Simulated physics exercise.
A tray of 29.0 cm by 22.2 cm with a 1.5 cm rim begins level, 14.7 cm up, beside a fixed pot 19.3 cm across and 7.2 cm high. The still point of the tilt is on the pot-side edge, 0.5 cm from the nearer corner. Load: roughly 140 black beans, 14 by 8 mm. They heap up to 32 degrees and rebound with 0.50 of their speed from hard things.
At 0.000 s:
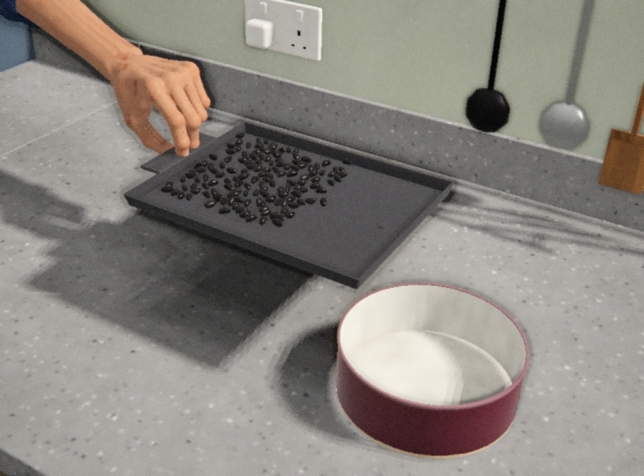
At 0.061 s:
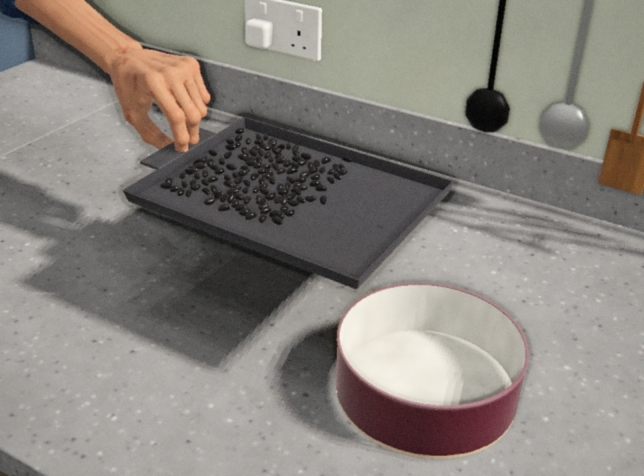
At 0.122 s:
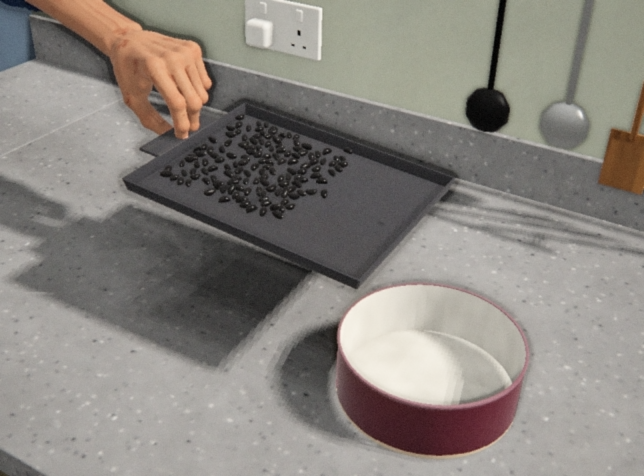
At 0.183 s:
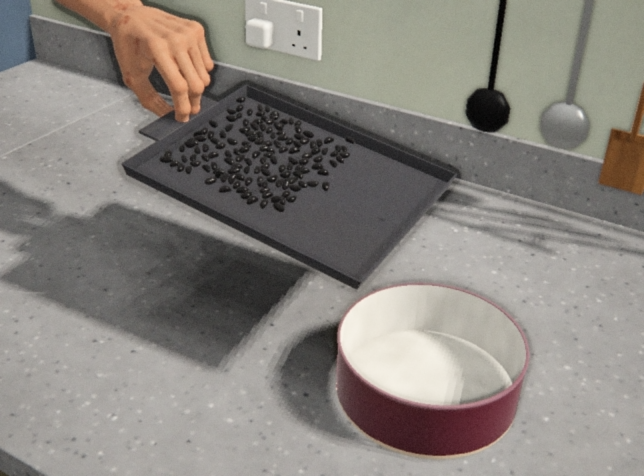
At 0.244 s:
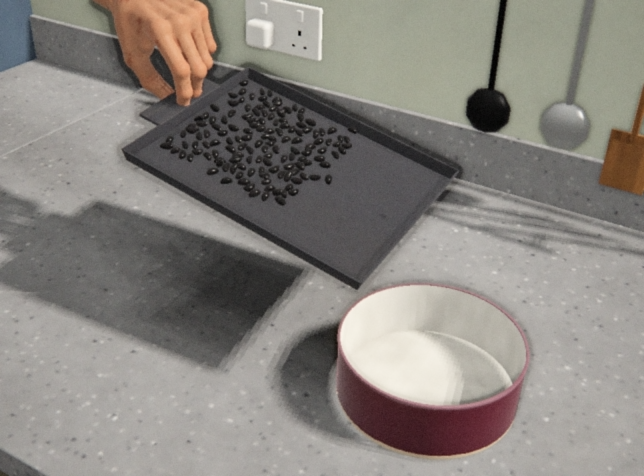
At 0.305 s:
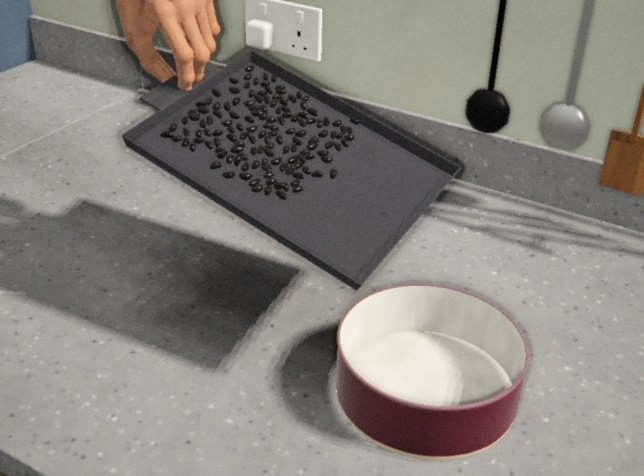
A hand lifting the left end of a dark tray of black beans, tilting it down toward the right beside a maroon pot.
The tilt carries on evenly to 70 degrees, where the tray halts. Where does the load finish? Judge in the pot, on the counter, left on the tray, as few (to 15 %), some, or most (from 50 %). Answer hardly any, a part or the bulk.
Pot: The bulk, counter: Hardly any, tray: A part.
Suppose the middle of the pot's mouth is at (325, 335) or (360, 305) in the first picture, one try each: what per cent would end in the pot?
About 35 and 30 per cent.
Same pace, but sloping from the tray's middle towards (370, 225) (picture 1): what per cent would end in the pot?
Some 40 per cent.
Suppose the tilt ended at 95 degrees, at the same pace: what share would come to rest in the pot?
It would be near 95 per cent.
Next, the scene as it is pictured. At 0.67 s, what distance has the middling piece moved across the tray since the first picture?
Some 12 cm.
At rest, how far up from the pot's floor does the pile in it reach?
Some 2.0 cm.
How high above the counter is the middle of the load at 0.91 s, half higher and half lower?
Roughly 16 cm.
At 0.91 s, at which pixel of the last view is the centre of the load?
Around (392, 270).
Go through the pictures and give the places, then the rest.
In the first picture, tray tilt 0 degrees, front corners at (128, 194) and (357, 277); middle of the pieces at (254, 180); pot at (432, 339).
In the second picture, tray tilt 1 degrees, front corners at (128, 190) and (357, 277); middle of the pieces at (254, 176).
In the third picture, tray tilt 4 degrees, front corners at (127, 178) and (358, 277), lowest corner right front; middle of the pieces at (254, 167).
In the fourth picture, tray tilt 9 degrees, front corners at (127, 163) and (359, 278), lowest corner right front; middle of the pieces at (256, 154).
In the fifth picture, tray tilt 13 degrees, front corners at (127, 149) and (360, 279), lowest corner right front; middle of the pieces at (259, 143).
In the sixth picture, tray tilt 17 degrees, front corners at (127, 135) and (360, 281), lowest corner right front; middle of the pieces at (263, 134); pot at (432, 340). The tray's pace is about 70 degrees a second.
After 0.67 s, tilt 43 degrees; the tray holds 100 %, the pot 0 %.
After 0.91 s, tilt 60 degrees; the tray holds 60 %, the pot 10 %.
After 1.26 s, tilt 70 degrees; the tray holds 25 %, the pot 70 %.
By 2.1 s all is still; pot 70 %, counter 5 %, tray 25 %.
